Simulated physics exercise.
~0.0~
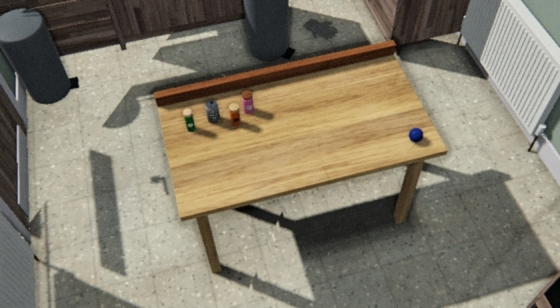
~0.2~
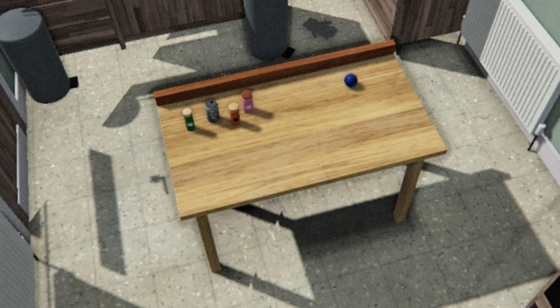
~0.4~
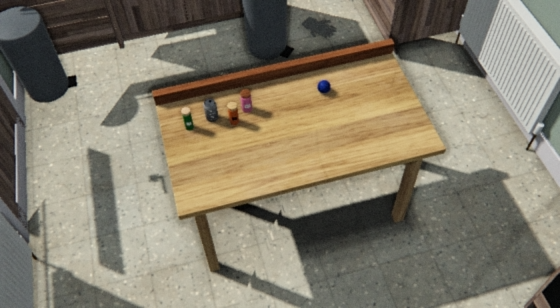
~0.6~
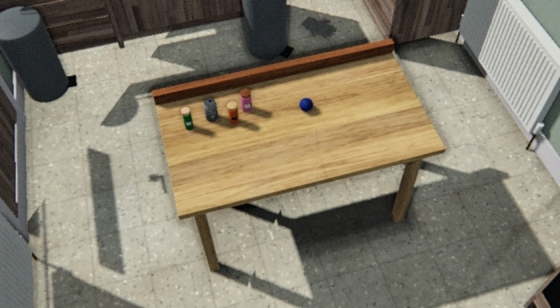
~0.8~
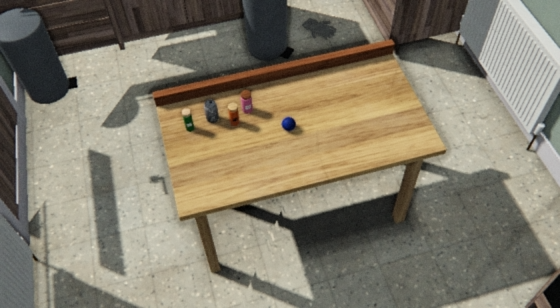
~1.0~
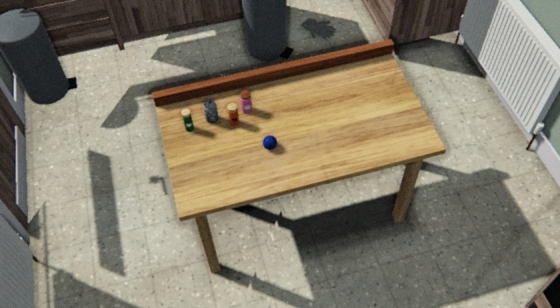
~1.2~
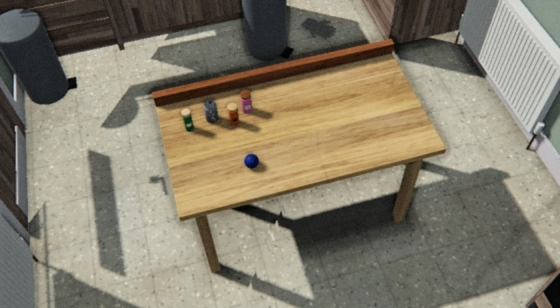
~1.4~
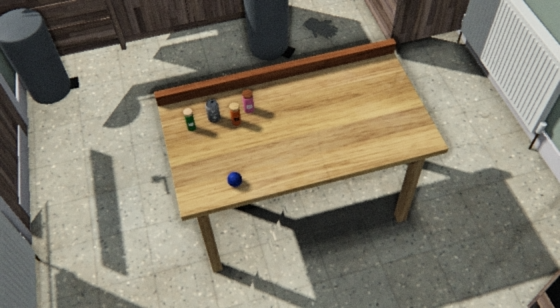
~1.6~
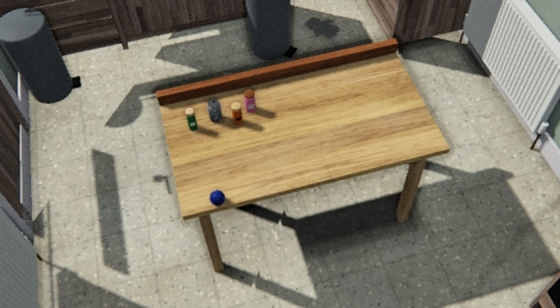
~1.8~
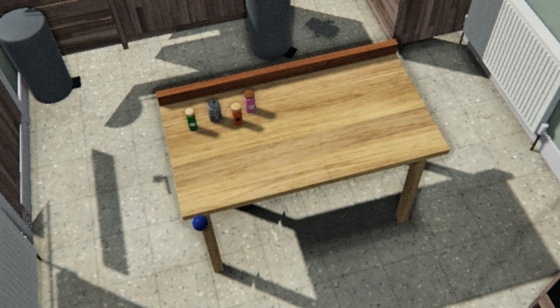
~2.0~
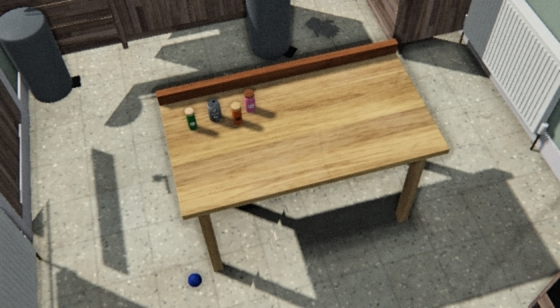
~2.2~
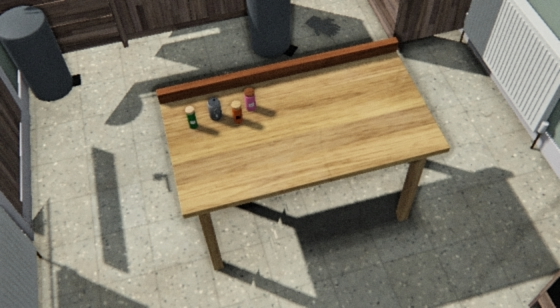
A wooden table with a reddish-brown rail along its far edge stands on a pale tiled floor, seen from above in a slightly swaying view, with a white radiator at the upper right. Green, grey, orange and pink items stand in a cluster on the left part of the top, while a blue ball is near the right end. The ball moves up and left to the rail, then turns back and rolls down and left across the open wood, passing right of the cluster. It drops off the near edge by the left corner, reaches the floor and disappears from view, leaving the four items standing in place.
